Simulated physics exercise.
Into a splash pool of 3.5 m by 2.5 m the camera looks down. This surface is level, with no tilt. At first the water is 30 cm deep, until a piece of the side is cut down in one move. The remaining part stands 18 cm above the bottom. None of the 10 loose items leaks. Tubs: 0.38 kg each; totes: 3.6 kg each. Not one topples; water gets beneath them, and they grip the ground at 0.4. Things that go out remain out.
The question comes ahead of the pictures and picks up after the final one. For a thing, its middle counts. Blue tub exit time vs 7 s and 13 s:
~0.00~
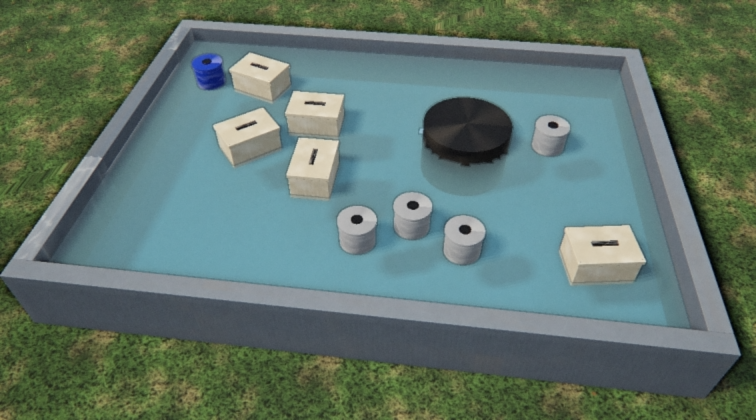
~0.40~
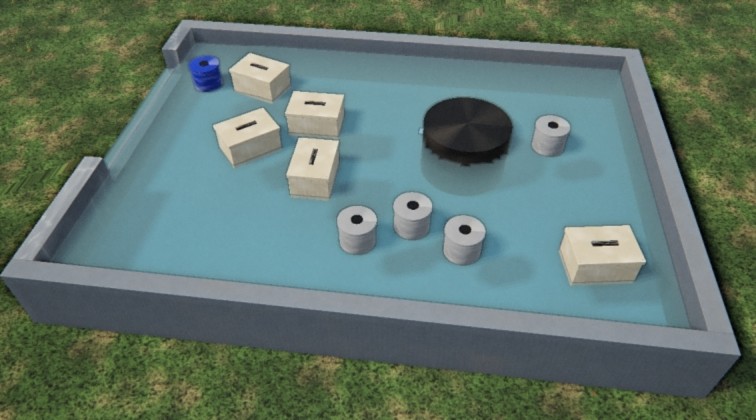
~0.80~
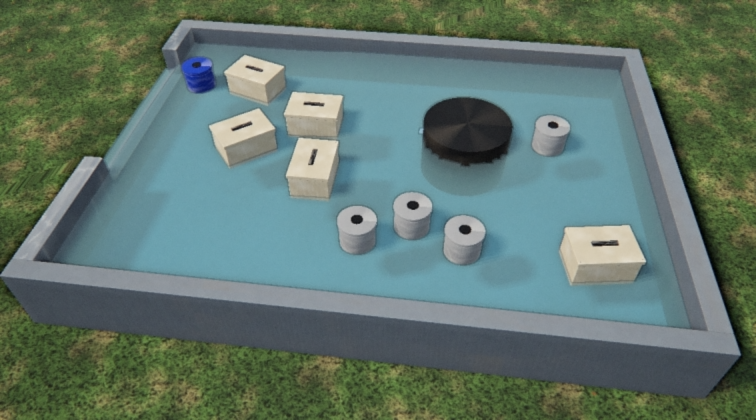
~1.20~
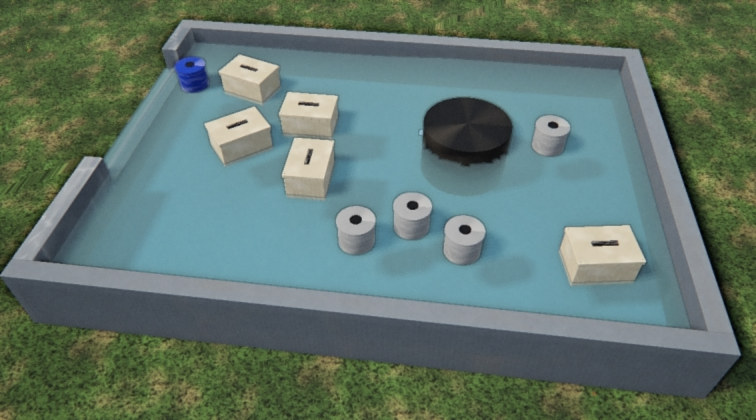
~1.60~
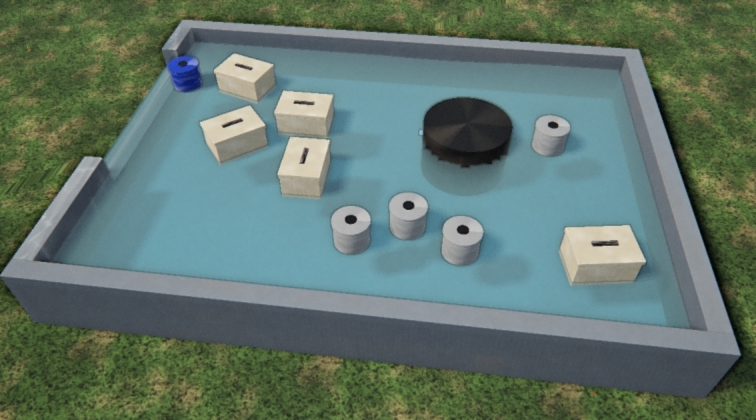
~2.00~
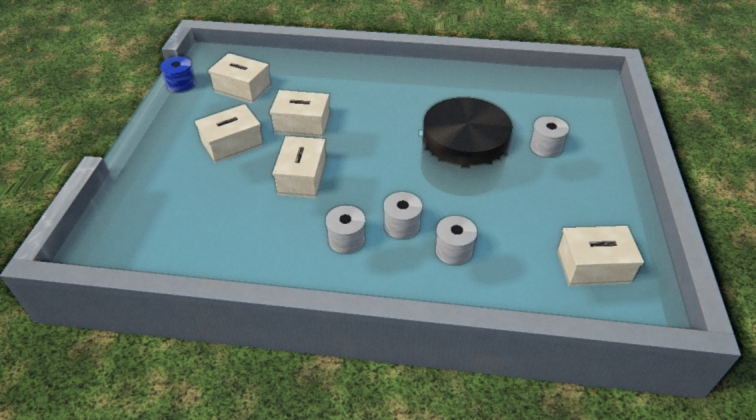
It ends up outside before the first check.
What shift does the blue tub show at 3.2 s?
Displacement near 20 cm.
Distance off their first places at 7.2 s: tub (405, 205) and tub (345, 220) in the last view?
30 cm, 30 cm.
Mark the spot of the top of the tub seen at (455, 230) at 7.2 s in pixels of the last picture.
Estimated top position: Near (422, 229).
After 3.2 s the blue tub is near (178, 68), 0.2 m from its start, afloat; 0 of 10 are out; 10 afloat.
After 7.2 s the blue tub has gone out (at 5.7 s); 1 of 10 are out; 9 afloat.
After 12.0 s the blue tub has gone out (at 5.7 s); 1 of 10 are out; 8 afloat.
After 16.0 s the blue tub has gone out (at 5.7 s); 1 of 10 are out; 9 afloat.
